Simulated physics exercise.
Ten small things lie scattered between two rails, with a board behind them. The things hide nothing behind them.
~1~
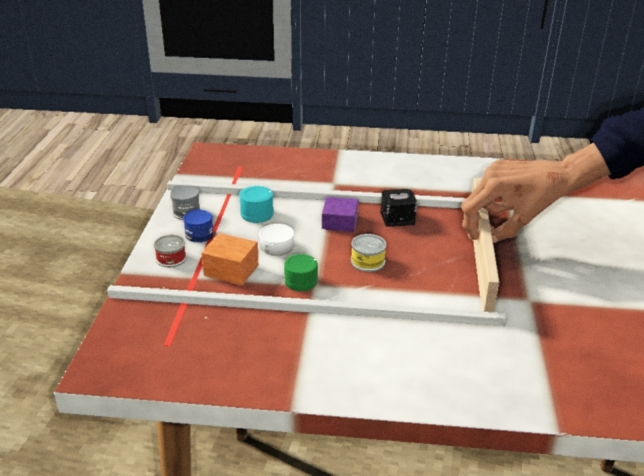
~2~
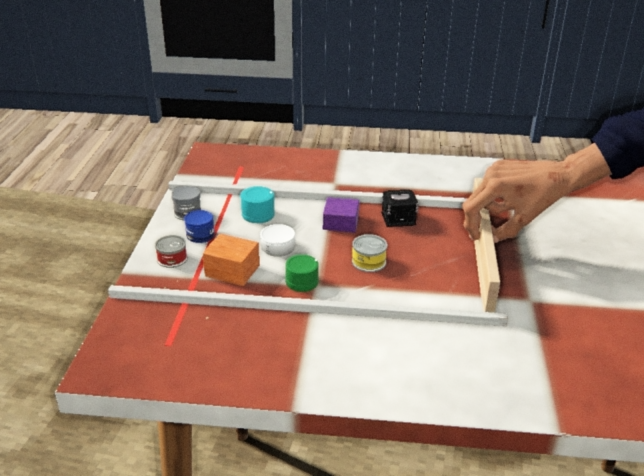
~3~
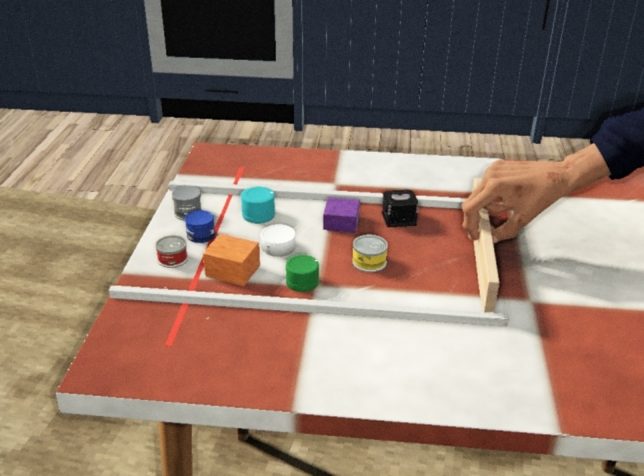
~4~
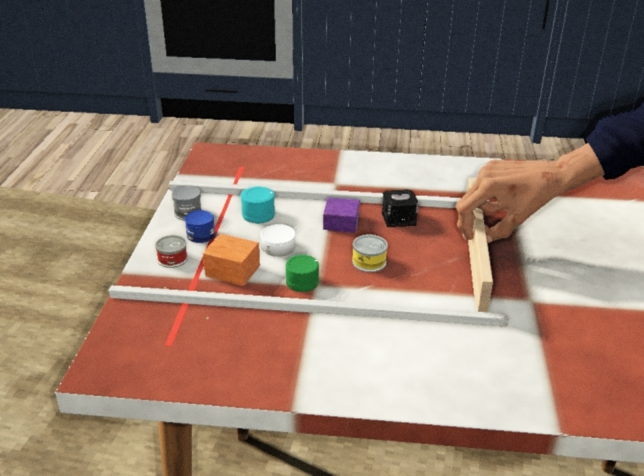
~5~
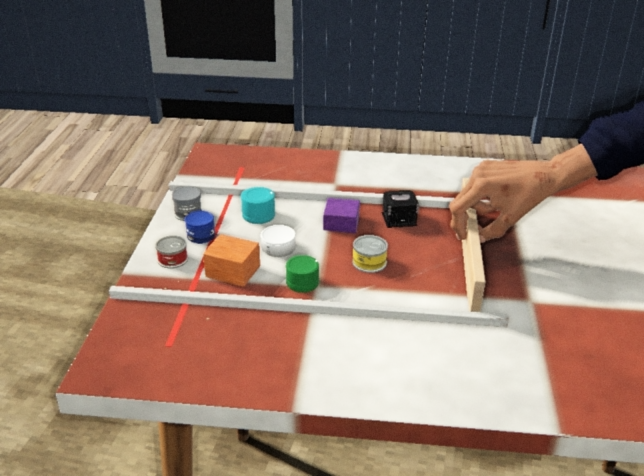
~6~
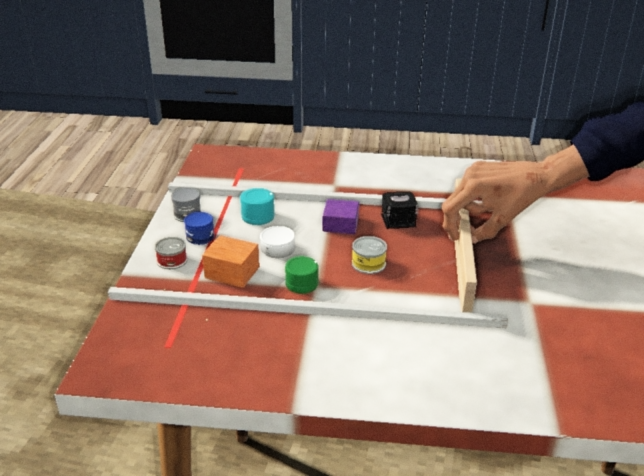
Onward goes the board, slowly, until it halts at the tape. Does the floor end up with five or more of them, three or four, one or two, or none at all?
The way I see it, one or two of them end up off the end.
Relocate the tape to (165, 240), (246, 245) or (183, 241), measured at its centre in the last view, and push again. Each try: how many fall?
You'd get 6, then 0, then 5.
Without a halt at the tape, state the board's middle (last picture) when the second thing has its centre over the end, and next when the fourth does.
About (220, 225) and about (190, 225).
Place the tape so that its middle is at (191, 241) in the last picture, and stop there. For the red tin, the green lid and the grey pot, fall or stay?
Going in order, the red tin goes off the edge, then the green lid keeps its spot, then the grey pot goes off the edge.
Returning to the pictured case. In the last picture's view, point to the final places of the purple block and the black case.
The purple block comes to rest at (195, 219), and the black case comes to rest at (210, 196).
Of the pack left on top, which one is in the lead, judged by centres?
It's the blue tub that is foremost.
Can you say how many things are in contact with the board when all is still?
Result: 4 in all.
A little later, none off yet; grey pot at rest near (187, 205); red tin at rest near (171, 253); blue tub at rest near (200, 229).
Next, none off yet; grey pot moving near (177, 204); red tin shifted a little near (157, 249); blue tub shifted about its own width near (178, 226).
When it is over, the number that fall off is one or two; down, red tin and grey pot.
